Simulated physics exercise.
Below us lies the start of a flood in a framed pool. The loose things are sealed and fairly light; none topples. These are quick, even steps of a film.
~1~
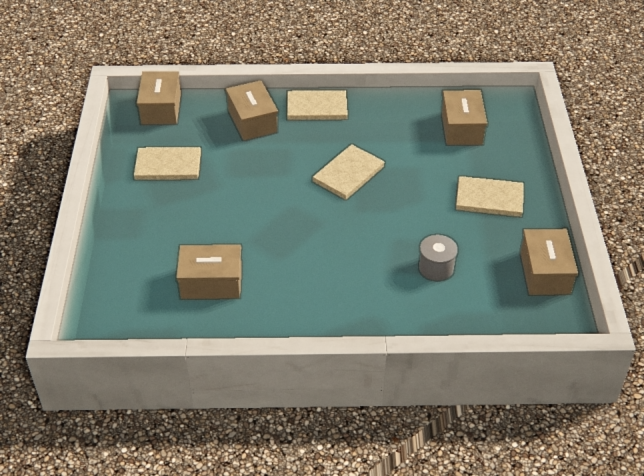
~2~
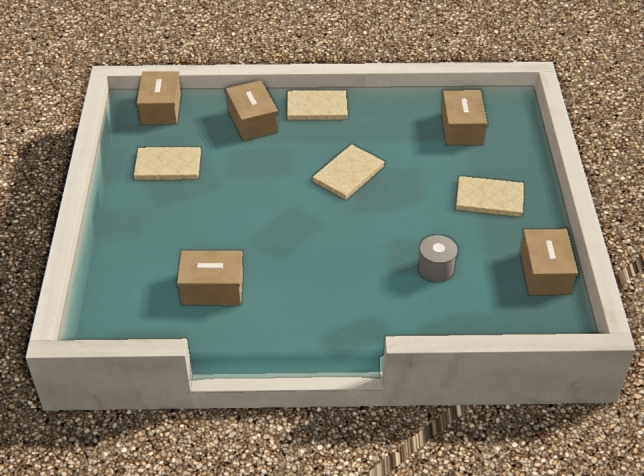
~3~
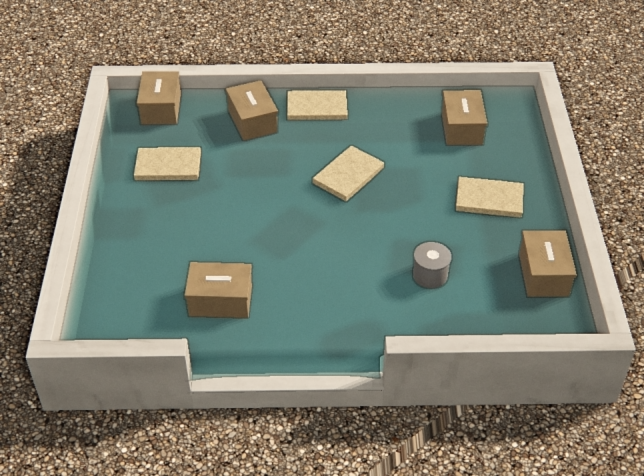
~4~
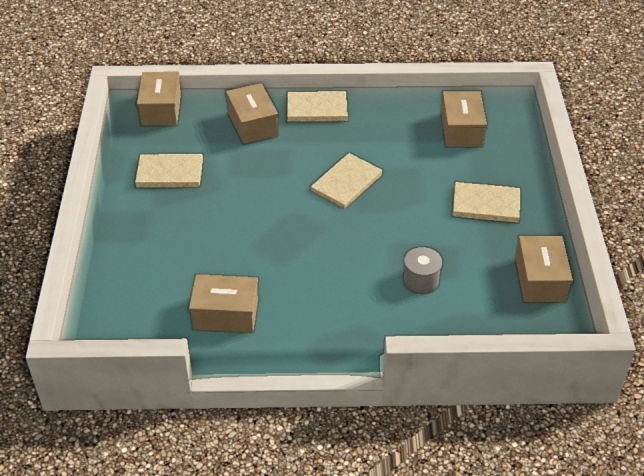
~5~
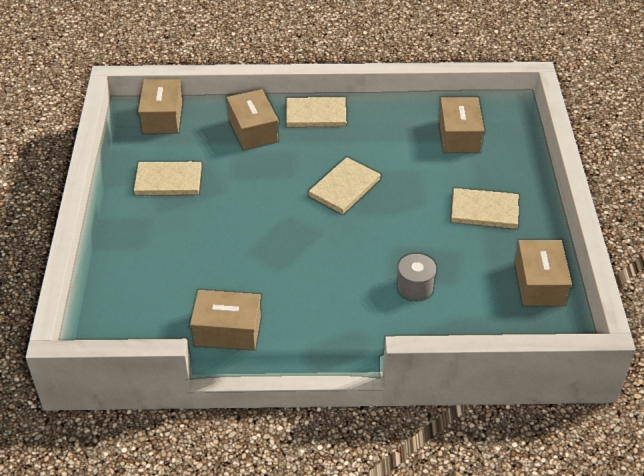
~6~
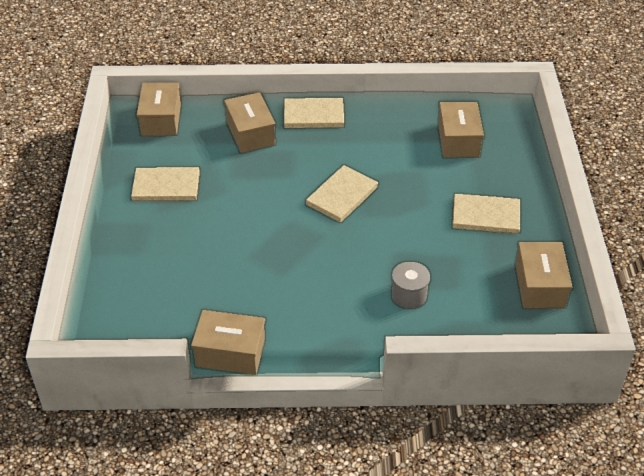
In a walled pool of teal water set on gravel, brown boxes, pale slabs and a grey tub float almost still. A gap opens in the near wall, and the closest box drifts toward it and turns slightly, while the tub slides a little nearer and left and most others shift slightly.
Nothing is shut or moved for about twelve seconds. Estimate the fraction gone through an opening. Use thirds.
That comes to under a third.
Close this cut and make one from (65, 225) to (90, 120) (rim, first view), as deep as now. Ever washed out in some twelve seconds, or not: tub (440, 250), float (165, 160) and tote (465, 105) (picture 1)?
In that order: Still in, gone, no.
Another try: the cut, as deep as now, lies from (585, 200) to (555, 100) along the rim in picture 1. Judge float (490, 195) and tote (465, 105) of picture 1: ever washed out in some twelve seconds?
In turn: Washed out, gone.
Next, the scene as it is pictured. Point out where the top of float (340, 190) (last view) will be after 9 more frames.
Close to (332, 221).
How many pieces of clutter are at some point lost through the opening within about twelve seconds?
2 of them.
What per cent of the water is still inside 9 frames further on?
Near 76 in a hundred.
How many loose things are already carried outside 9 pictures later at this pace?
It comes to 2.
A moment on, 1 of 10 are out; 9 afloat.
Next, 2 of 10 are out; 8 afloat.
Later, 2 of 10 are out; 8 afloat.
In the end, 2 of 10 are out; 8 afloat.
